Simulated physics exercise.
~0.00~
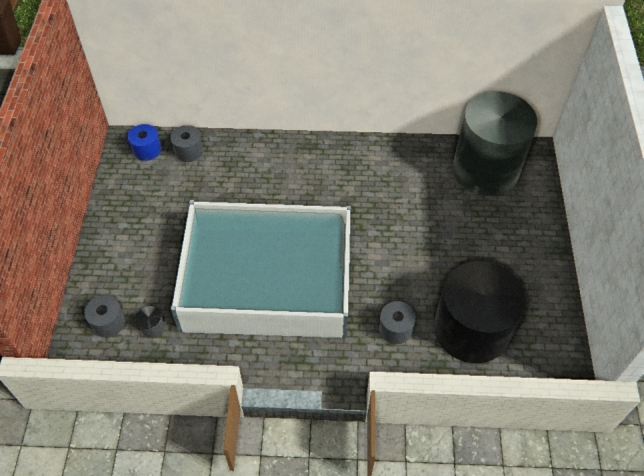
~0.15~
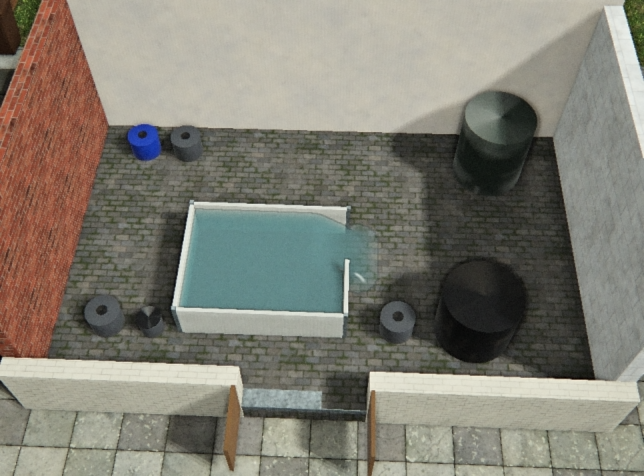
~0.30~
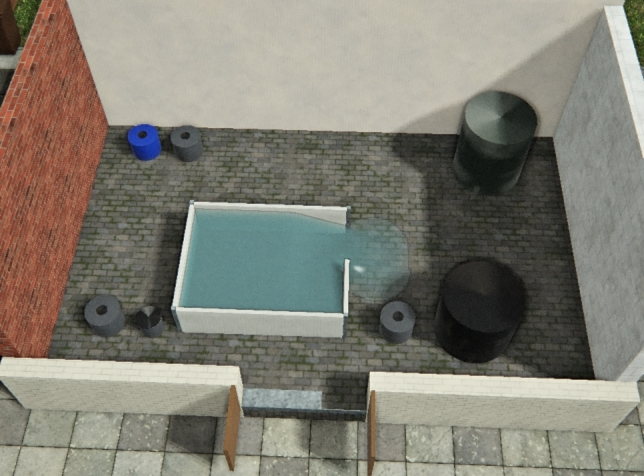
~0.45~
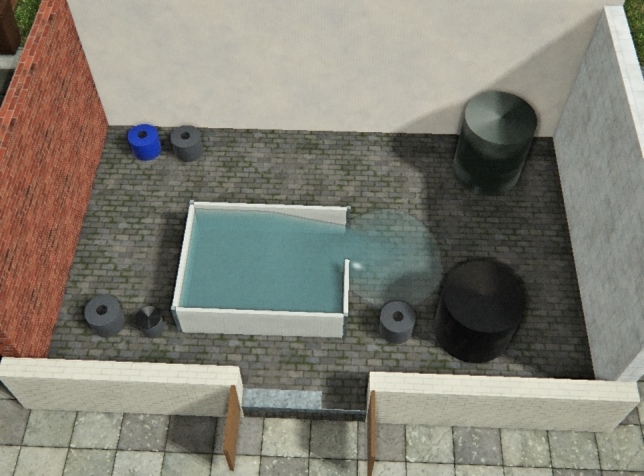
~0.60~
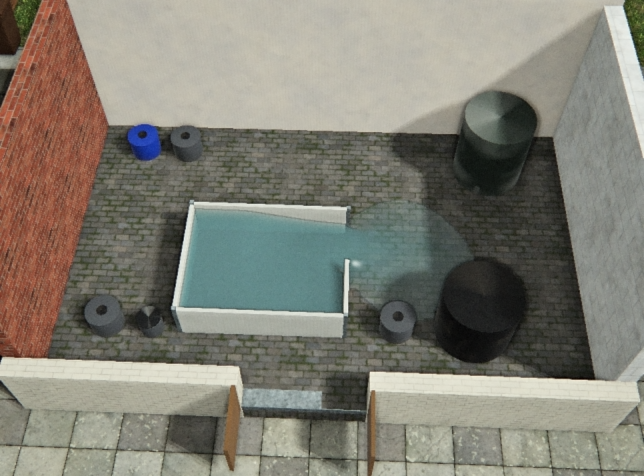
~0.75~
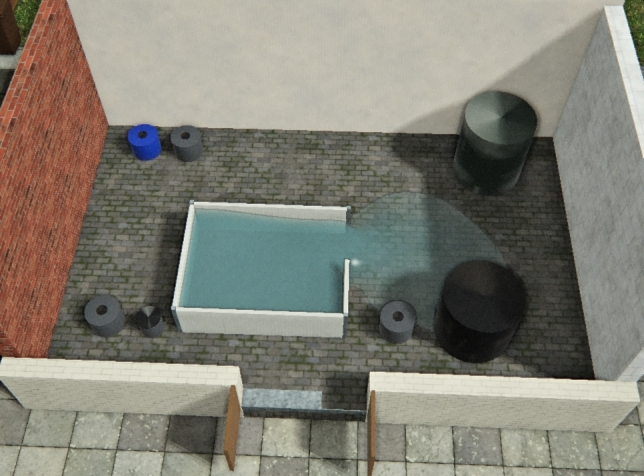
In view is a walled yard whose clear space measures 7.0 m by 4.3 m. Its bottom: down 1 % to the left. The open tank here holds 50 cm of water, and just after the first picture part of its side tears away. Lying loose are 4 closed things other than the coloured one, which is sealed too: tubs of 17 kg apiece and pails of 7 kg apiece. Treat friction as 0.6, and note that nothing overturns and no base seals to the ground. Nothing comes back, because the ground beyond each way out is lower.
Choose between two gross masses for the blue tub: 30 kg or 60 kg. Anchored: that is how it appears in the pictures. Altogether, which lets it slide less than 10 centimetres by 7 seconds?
Of the two, the smaller does it already.
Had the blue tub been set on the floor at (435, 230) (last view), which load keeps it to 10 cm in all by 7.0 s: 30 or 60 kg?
Lab note - result: Heavier mass required.
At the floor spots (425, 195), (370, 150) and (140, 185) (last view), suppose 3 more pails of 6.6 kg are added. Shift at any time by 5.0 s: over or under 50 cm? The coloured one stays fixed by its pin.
One after another they come out beyond the mark, within the mark, within the mark.
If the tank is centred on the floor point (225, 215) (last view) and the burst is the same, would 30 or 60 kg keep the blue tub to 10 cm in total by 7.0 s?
Then the lower weight is enough.
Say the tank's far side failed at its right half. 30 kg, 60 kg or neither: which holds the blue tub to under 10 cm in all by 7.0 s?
Answer: The small one.
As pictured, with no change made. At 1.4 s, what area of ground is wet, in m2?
My estimate is roughly 10.5 m2.
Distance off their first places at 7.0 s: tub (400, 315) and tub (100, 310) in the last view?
So the first is off by 0 centimetres, the second by 0 centimetres.
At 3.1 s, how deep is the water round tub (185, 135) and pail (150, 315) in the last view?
Depths: Near 0 cm, then near 0 cm.
After 1.4 s the blue tub would be 0 cm from its start with 30 kg and 0 cm from its start with 60 kg; 0 cm of water round it then.
After 3.1 s the blue tub would be 0 cm from its start with 30 kg and 0 cm from its start with 60 kg; 0 cm of water round it then.
After 4.9 s the blue tub would be 0 cm from its start with 30 kg and 0 cm from its start with 60 kg; 0 cm of water round it then.
After 7.0 s the blue tub would be 0 cm from its start with 30 kg and 0 cm from its start with 60 kg; 2 cm of water round it then.
